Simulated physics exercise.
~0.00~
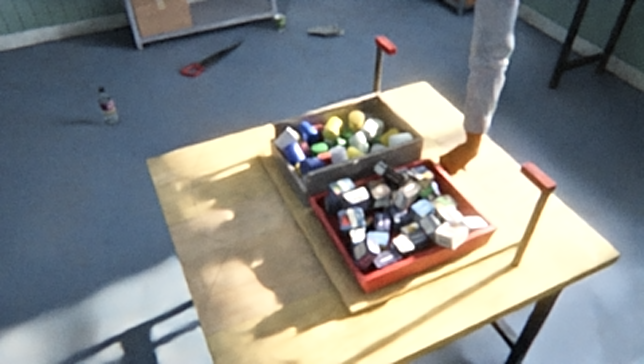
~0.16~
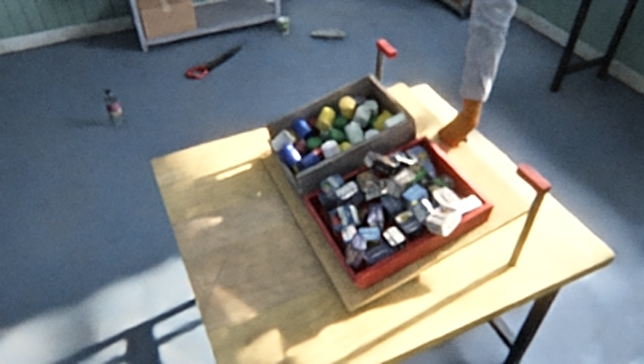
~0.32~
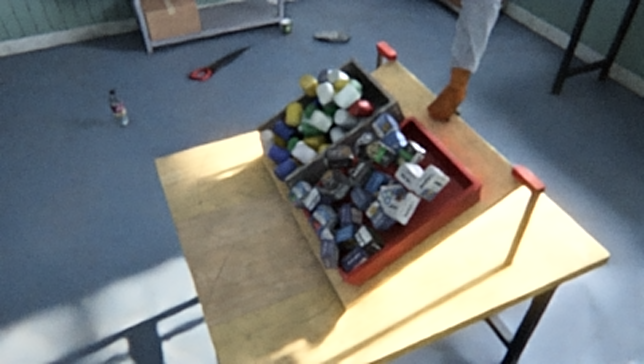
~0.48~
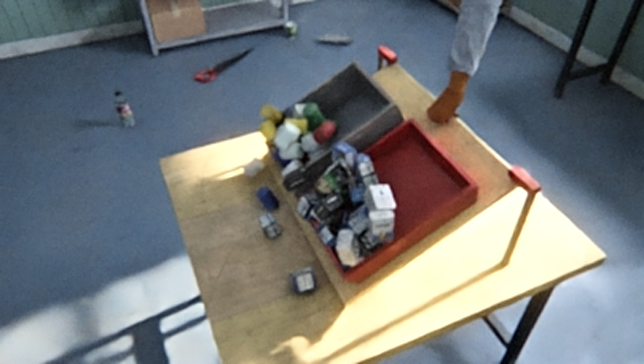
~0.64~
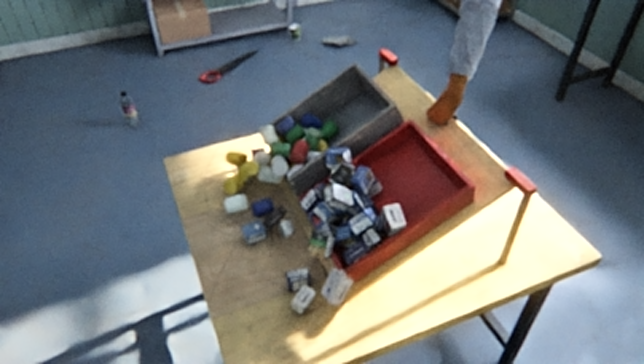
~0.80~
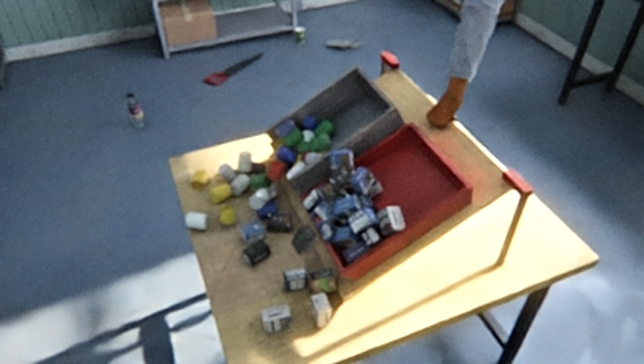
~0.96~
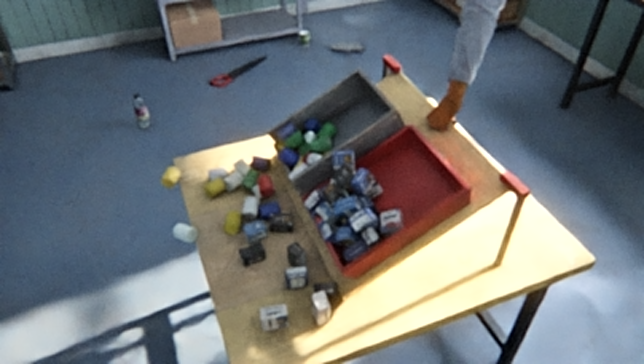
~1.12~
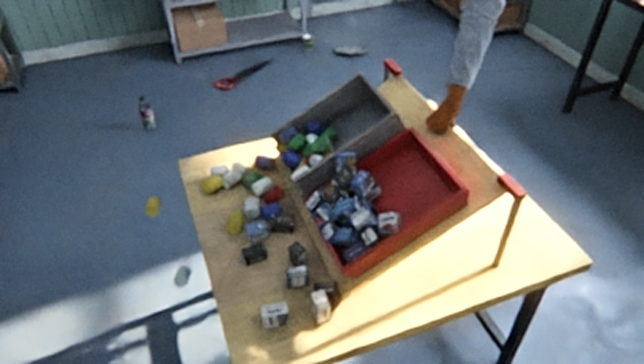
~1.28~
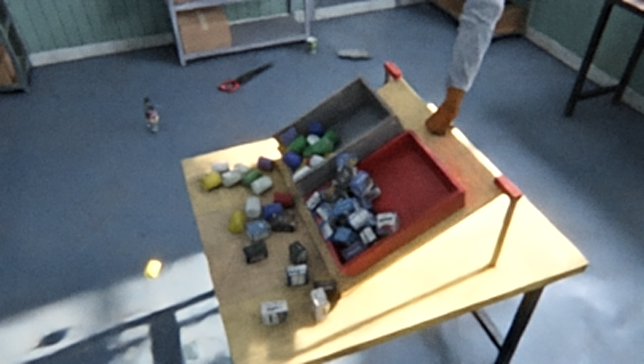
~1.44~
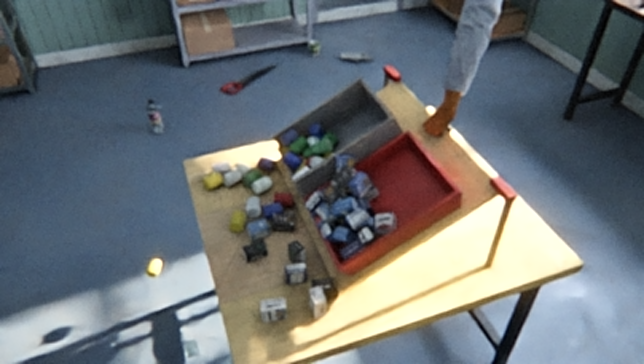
A hinged board tips two open crates, spilling small containers over the table and floor.
